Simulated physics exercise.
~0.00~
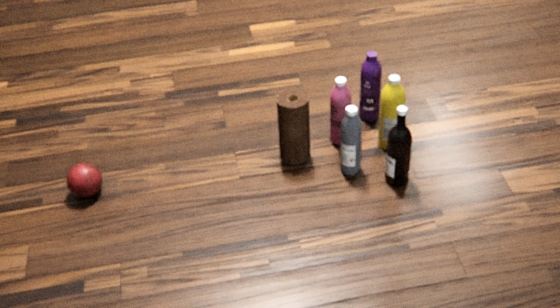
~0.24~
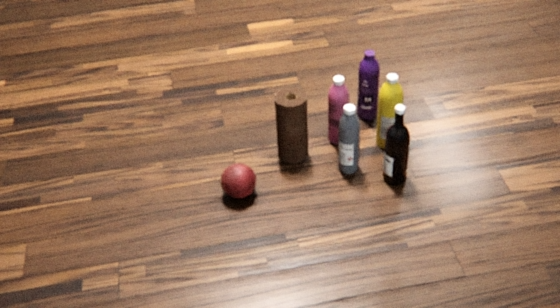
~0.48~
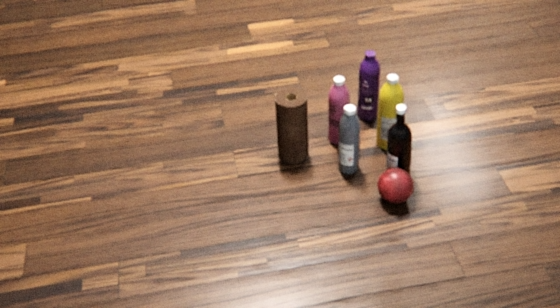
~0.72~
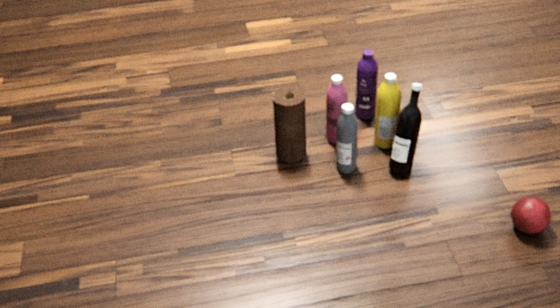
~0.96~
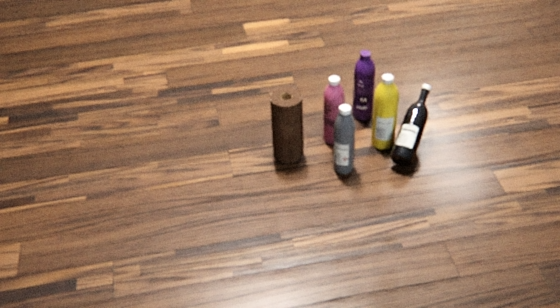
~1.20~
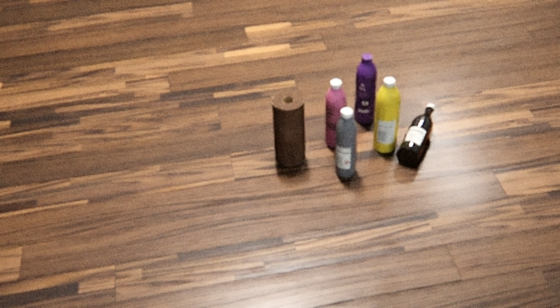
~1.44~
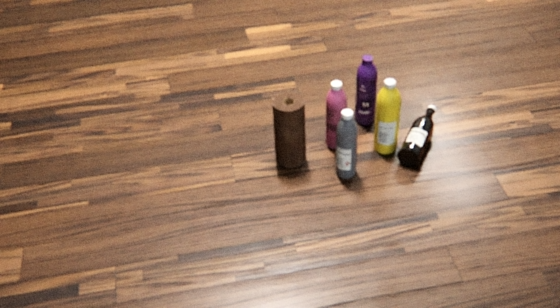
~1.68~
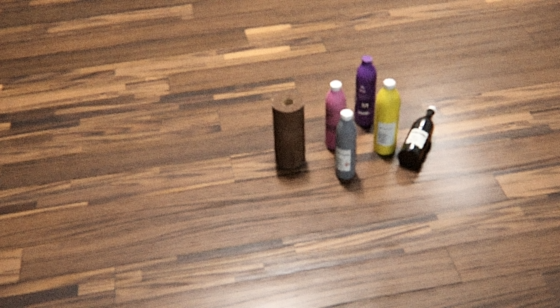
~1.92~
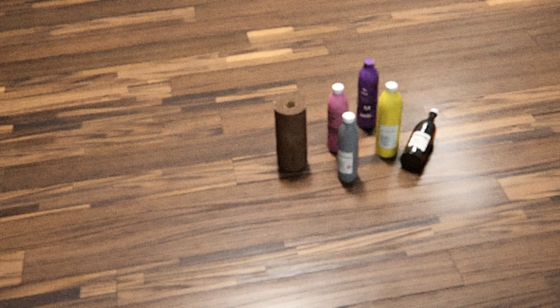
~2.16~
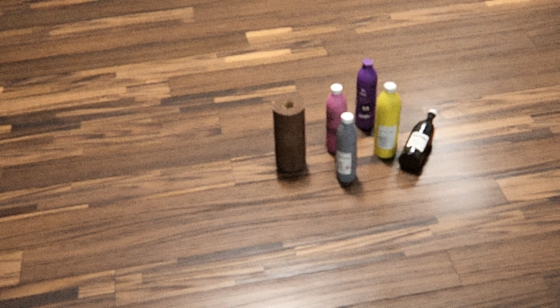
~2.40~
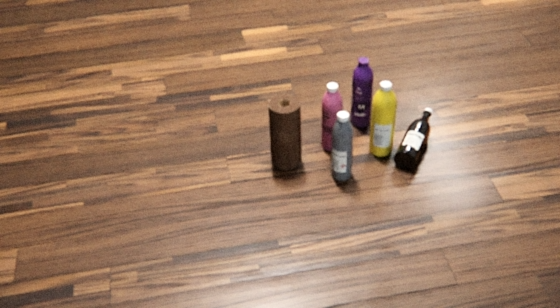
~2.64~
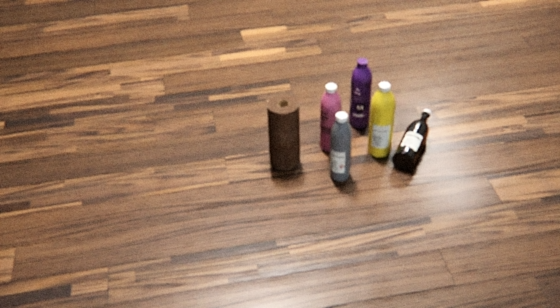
A wood-plank floor is seen from above at an angle, through a camera that sways slightly. A red ball is at the left, while a brown roll stands near the middle beside a cluster of pink, purple, yellow, grey and black bottles. The ball rolls right, passing in front of the roll and the grey bottle, and reaches the black bottle at the cluster's front right. The black bottle leans to the right as the ball continues toward the right edge and out of view. The bottle topples onto its side and stays down, while the roll and the other four bottles remain upright.
